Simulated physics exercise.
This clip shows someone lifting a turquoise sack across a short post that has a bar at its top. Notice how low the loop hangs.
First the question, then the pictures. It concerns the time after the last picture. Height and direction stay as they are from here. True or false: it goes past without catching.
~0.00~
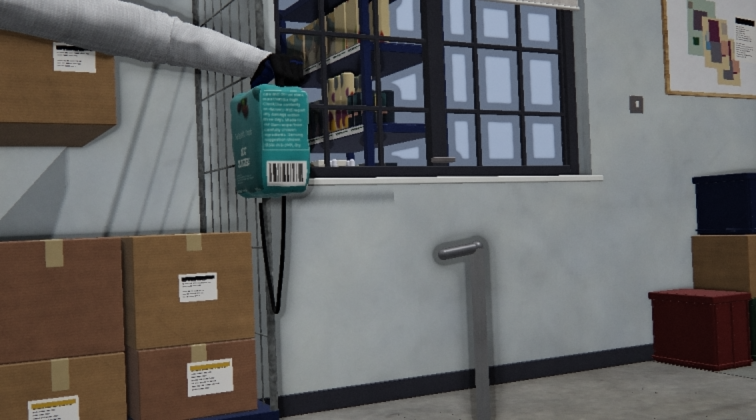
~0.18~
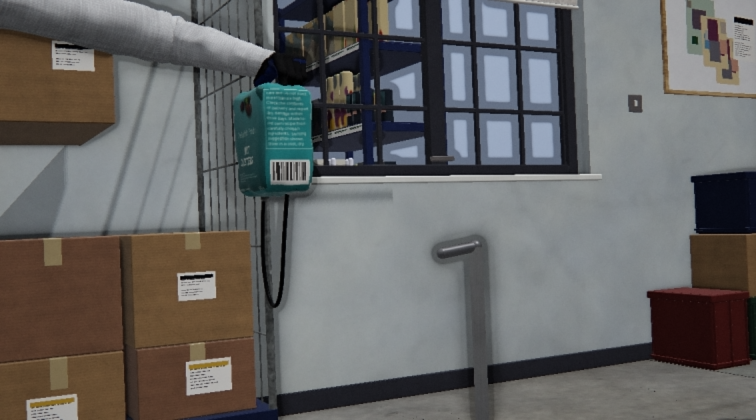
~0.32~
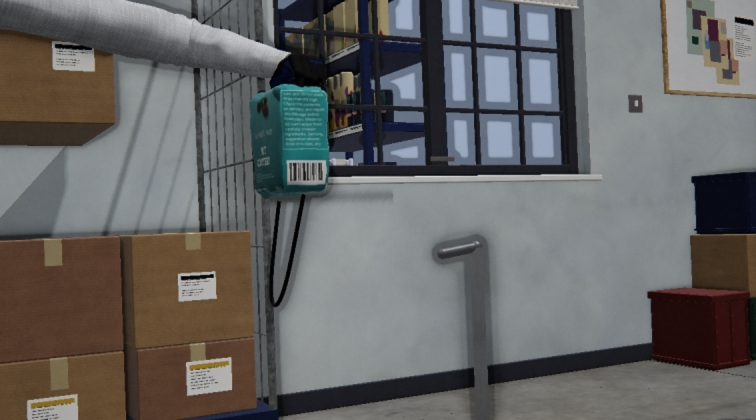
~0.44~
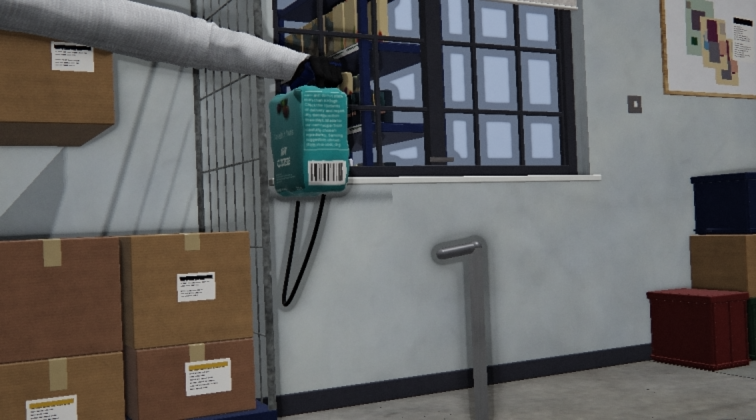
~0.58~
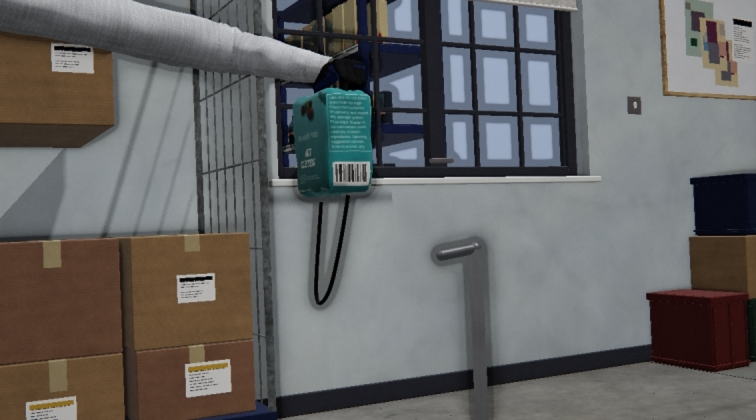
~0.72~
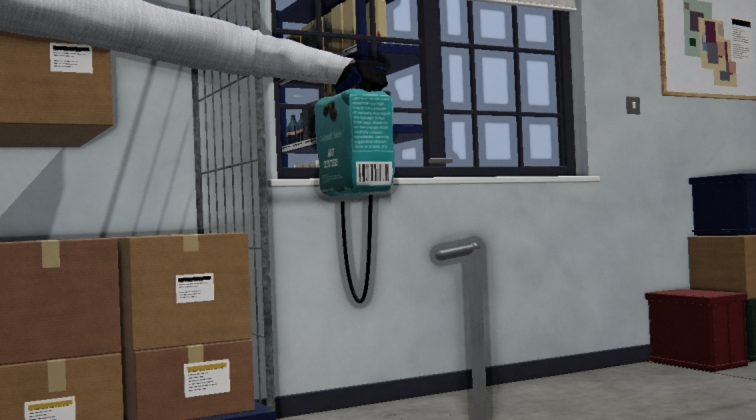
False.
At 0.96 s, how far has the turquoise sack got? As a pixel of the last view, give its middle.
Pixel position, approx.: (392, 145).
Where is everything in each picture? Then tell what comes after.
In the first picture, turquoise sack (270, 143); hook tip (444, 254).
In the second picture, turquoise sack (273, 142); bottom of the loop (275, 306).
In the third picture, turquoise sack (289, 142).
In the fourth picture, turquoise sack (309, 143); bottom of the loop (286, 304).
In the fifth picture, turquoise sack (332, 144).
In the sixth picture, turquoise sack (354, 144); bottom of the loop (360, 301); hook tip (441, 255); hook points towards it, loop hangs below the hook.
By 0.96 s, sack nearing the post near (392, 145).
By 1.40 s, sack over the post near (457, 146).
By 1.80 s, sack past the post near (512, 146).
When it is over, sack past the post near (526, 146); loop tight round the post, hand stopped. The turquoise sack gets caught.
